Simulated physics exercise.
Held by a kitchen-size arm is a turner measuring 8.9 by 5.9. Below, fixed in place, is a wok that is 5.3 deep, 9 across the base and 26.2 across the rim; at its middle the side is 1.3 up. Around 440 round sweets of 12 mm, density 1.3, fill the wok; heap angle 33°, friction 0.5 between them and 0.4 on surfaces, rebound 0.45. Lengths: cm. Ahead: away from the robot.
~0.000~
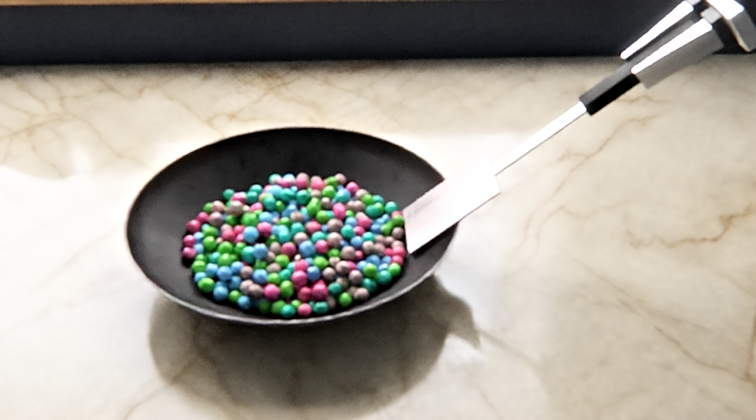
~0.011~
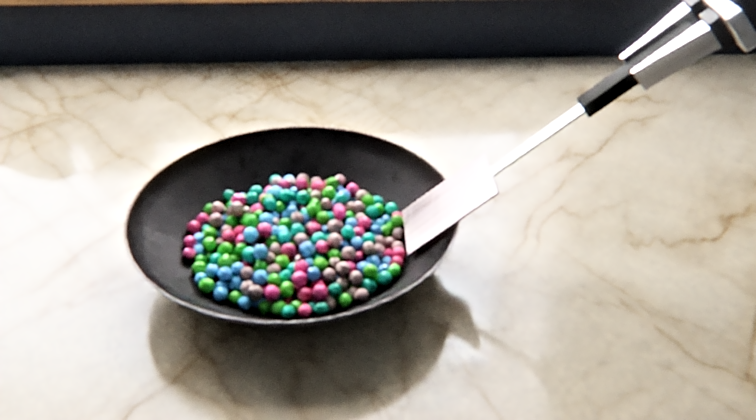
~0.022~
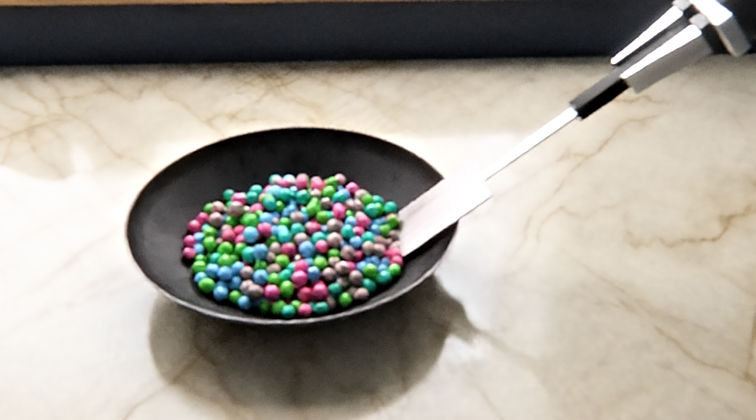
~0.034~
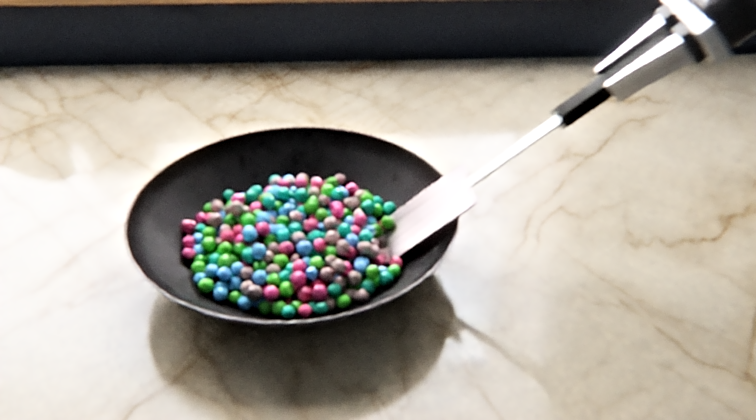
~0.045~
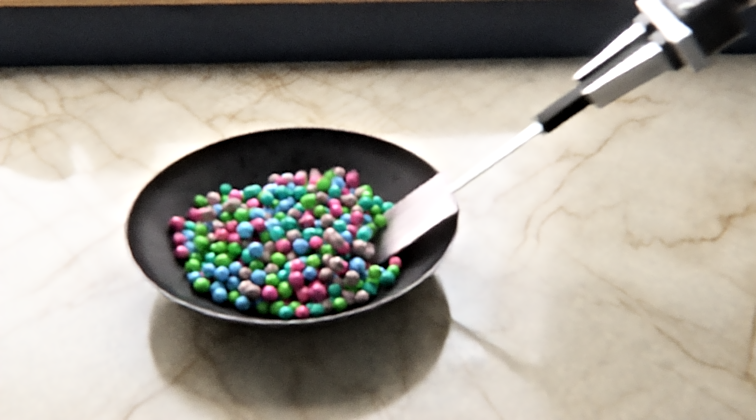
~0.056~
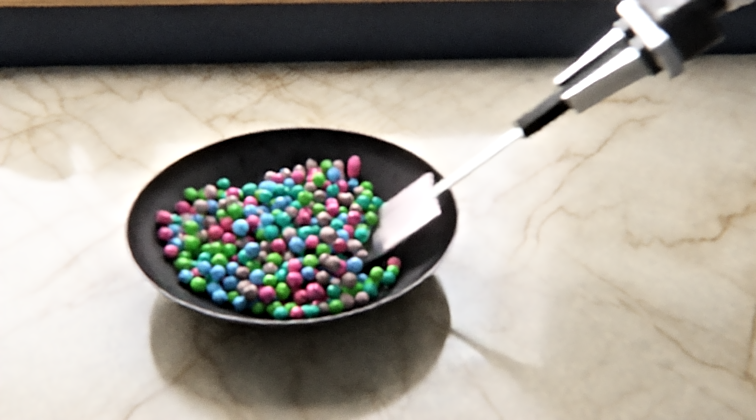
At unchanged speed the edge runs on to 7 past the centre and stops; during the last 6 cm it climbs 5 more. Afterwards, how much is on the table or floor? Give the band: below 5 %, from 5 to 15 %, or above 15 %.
Band: Above 15 %.
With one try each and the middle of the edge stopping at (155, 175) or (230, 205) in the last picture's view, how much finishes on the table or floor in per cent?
Estimates, in order: 40 % and 15 %.
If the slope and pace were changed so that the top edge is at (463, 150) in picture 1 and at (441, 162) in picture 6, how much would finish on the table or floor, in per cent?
Off the vessel, on the table or floor: Some 5 percent.
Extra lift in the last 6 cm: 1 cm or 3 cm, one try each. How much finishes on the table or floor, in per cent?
Near 25 and 35 percent respectively.
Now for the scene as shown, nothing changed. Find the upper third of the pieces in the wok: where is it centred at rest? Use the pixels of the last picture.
Roughly at (208, 231).
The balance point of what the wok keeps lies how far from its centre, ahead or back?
The balance point lies close to 3.5 cm ahead.
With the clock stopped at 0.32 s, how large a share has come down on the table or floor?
10 %.
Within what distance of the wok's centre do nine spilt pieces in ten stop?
90 cm.
After 0.08 s, sloping 41°, highest piece 7 above the table; 435 in the wok.
After 0.11 s, sloping 41°, highest piece 8 above the table; 432 in the wok, 3 on the blade or in flight.
After 0.32 s, sloping 41°, highest piece 15 above the table; 337 in the wok, 52 on the table or floor, 46 on the blade or in flight.
After 1.37 s, sloping 41°, highest piece 5 above the table; 337 in the wok, 98 on the table or floor.
At rest, 337 in the wok, 98 on the table or floor. That is 23 % on the table or floor.
